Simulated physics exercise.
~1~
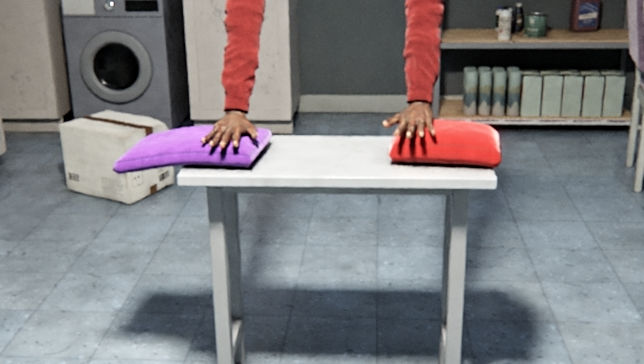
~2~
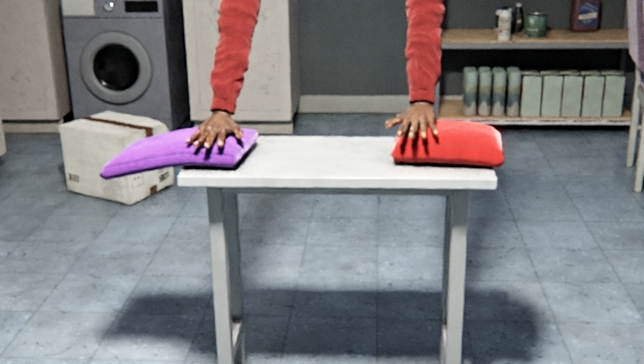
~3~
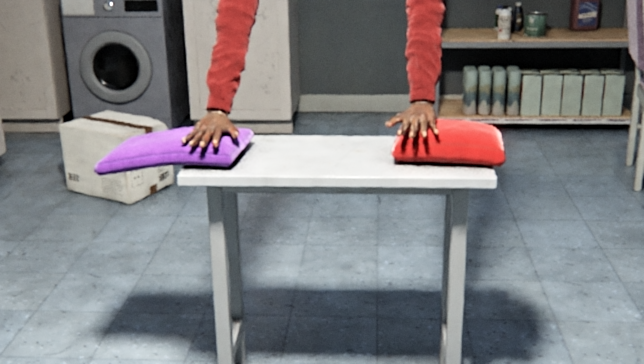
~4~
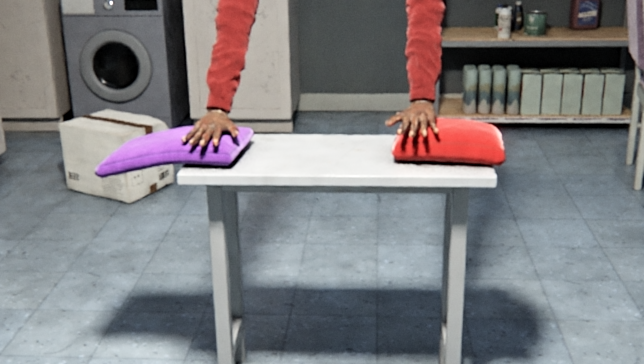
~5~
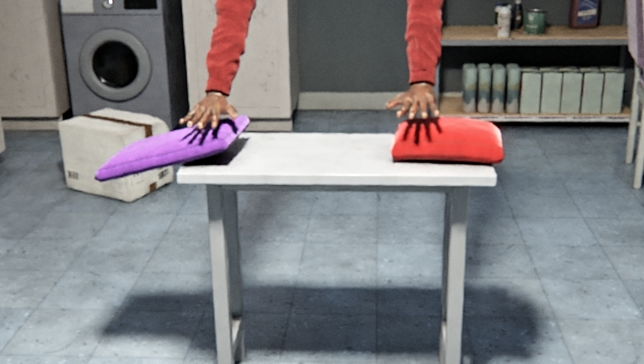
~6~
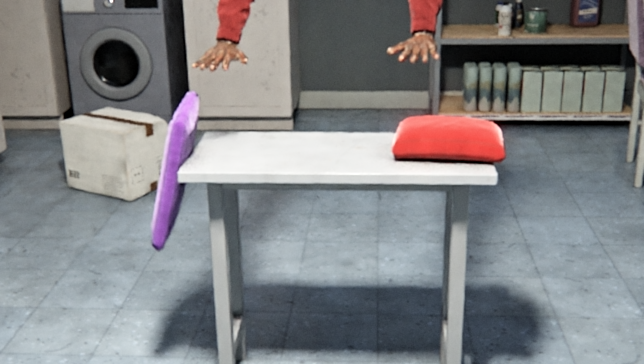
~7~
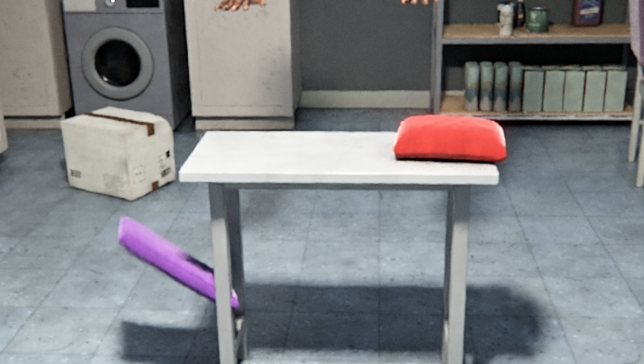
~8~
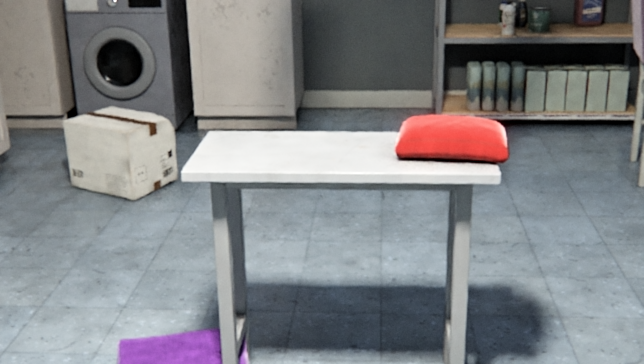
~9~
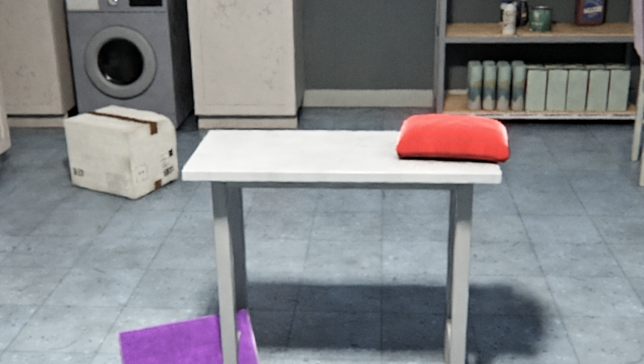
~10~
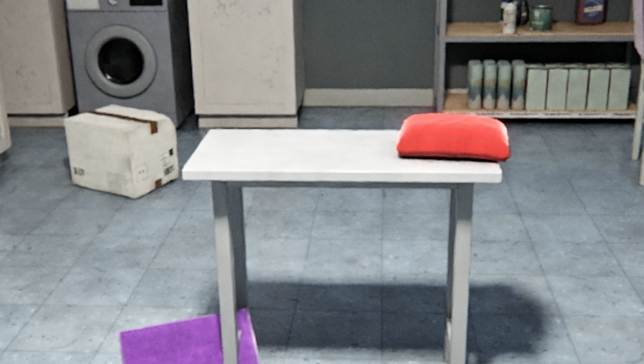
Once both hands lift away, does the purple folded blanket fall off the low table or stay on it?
The purple folded blanket tips over the left end and falls to the floor. The red soft bag stays on the table.
